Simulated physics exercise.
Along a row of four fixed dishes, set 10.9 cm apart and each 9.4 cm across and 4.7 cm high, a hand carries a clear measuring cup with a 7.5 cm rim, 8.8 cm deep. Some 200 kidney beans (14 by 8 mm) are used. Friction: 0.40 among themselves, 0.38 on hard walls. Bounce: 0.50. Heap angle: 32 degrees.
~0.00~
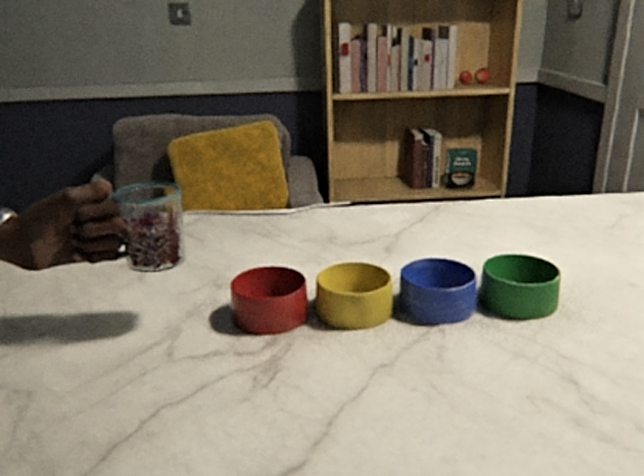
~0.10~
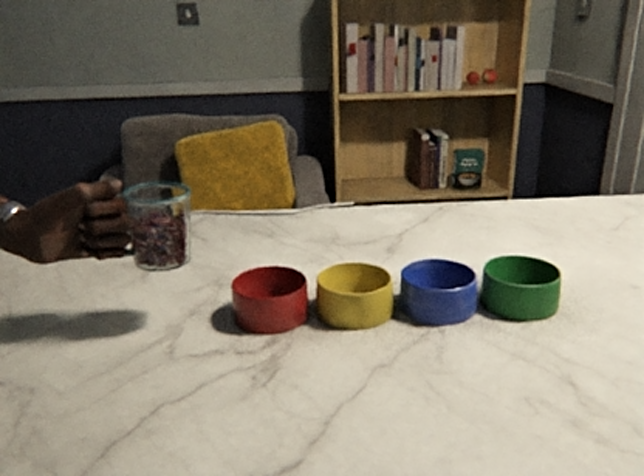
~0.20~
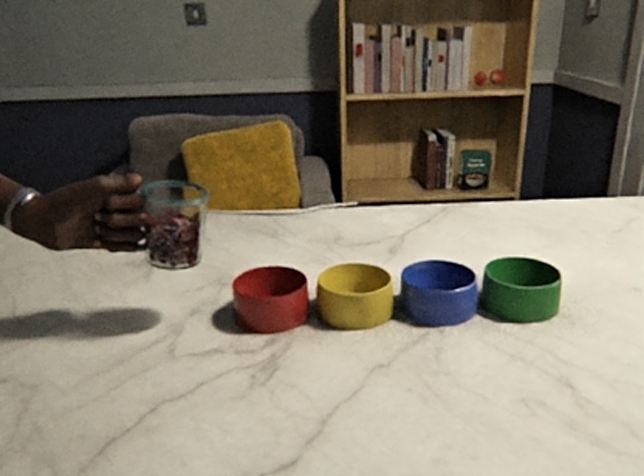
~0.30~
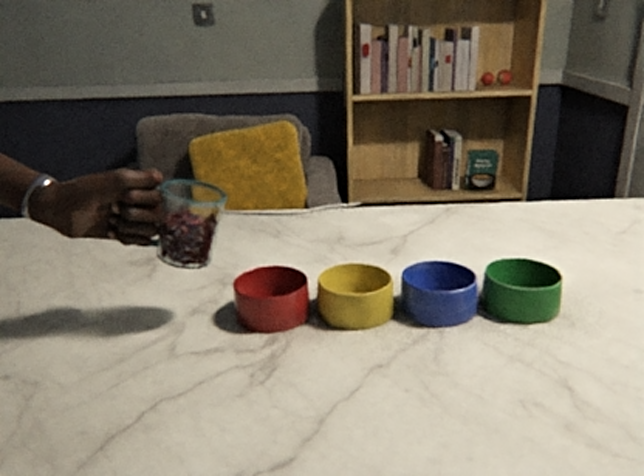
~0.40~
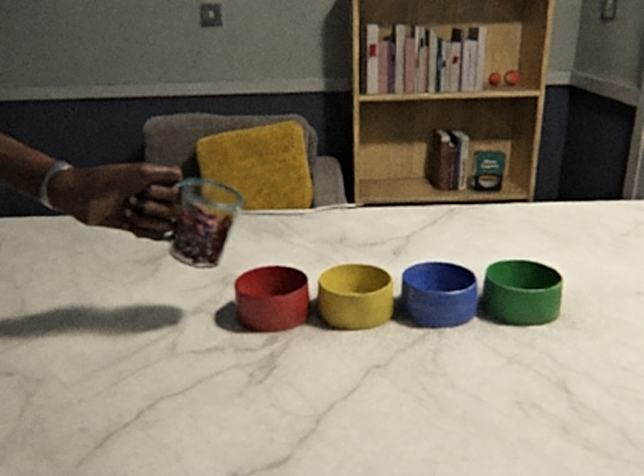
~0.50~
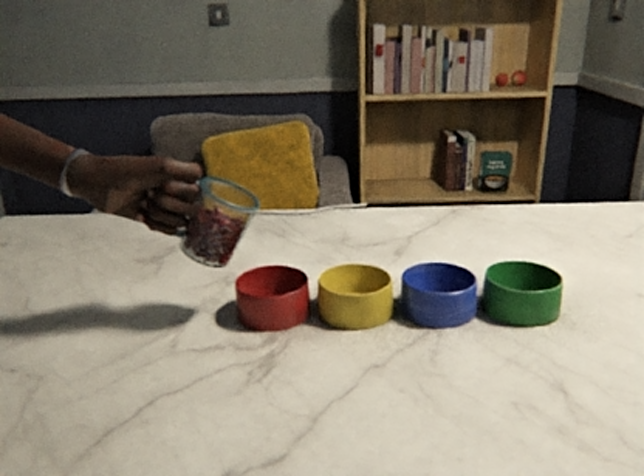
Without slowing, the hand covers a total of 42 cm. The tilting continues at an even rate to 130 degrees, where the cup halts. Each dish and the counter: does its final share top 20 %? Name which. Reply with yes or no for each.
Red: No, blue: Yes, green: No, yellow: No, counter: No.
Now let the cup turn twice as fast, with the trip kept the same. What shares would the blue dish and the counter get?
Blue 0; counter 10.
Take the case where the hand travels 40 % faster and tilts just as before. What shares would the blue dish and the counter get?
Shares - blue 0, counter 0.
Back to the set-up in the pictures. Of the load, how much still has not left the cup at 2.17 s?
Near 5 per cent of the load.
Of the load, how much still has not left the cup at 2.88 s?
Somewhere near 0 per cent.
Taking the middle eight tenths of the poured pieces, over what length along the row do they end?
The stretch is around 6 cm long.
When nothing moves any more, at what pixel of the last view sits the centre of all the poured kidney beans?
Est. centre at rest: (449, 296) px.
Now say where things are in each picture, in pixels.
The first frame shows cup at (152, 227), tilt 0 degrees, lip at (179, 191), moved 0.0 cm; middle of the pieces at (155, 239); red dish at (268, 282); yellow dish at (354, 278); blue dish at (438, 273); green dish at (521, 269).
The second frame shows cup at (160, 227), tilt 3 degrees, lip at (188, 192), moved 0.7 cm; middle of the pieces at (162, 238).
The third frame shows cup at (175, 226), tilt 9 degrees, lip at (207, 195), moved 2.3 cm; middle of the pieces at (176, 237).
The fourth frame shows cup at (189, 225), tilt 15 degrees, lip at (225, 198), moved 3.9 cm; middle of the pieces at (189, 236).
The fifth frame shows cup at (204, 224), tilt 21 degrees, lip at (242, 202), moved 5.5 cm; middle of the pieces at (202, 235).
The sixth frame shows cup at (218, 223), tilt 27 degrees, lip at (259, 206), moved 7.1 cm; middle of the pieces at (215, 234); red dish at (272, 281); yellow dish at (355, 279); blue dish at (439, 277); green dish at (523, 276). Its pace works out near 60 degrees a second; the hand travels 16 cm a second.
After 1.50 s, tilt 89 degrees; cup holds 100 %.
After 2.17 s, tilt 129 degrees; cup holds 5 %, blue 90 %.
After 2.88 s, tilt 130 degrees; cup holds 0 %, blue 90 %.
By 3.4 s all is still; red 0 %, blue 90 %, green 0 %, yellow 0 %, counter 10 %.
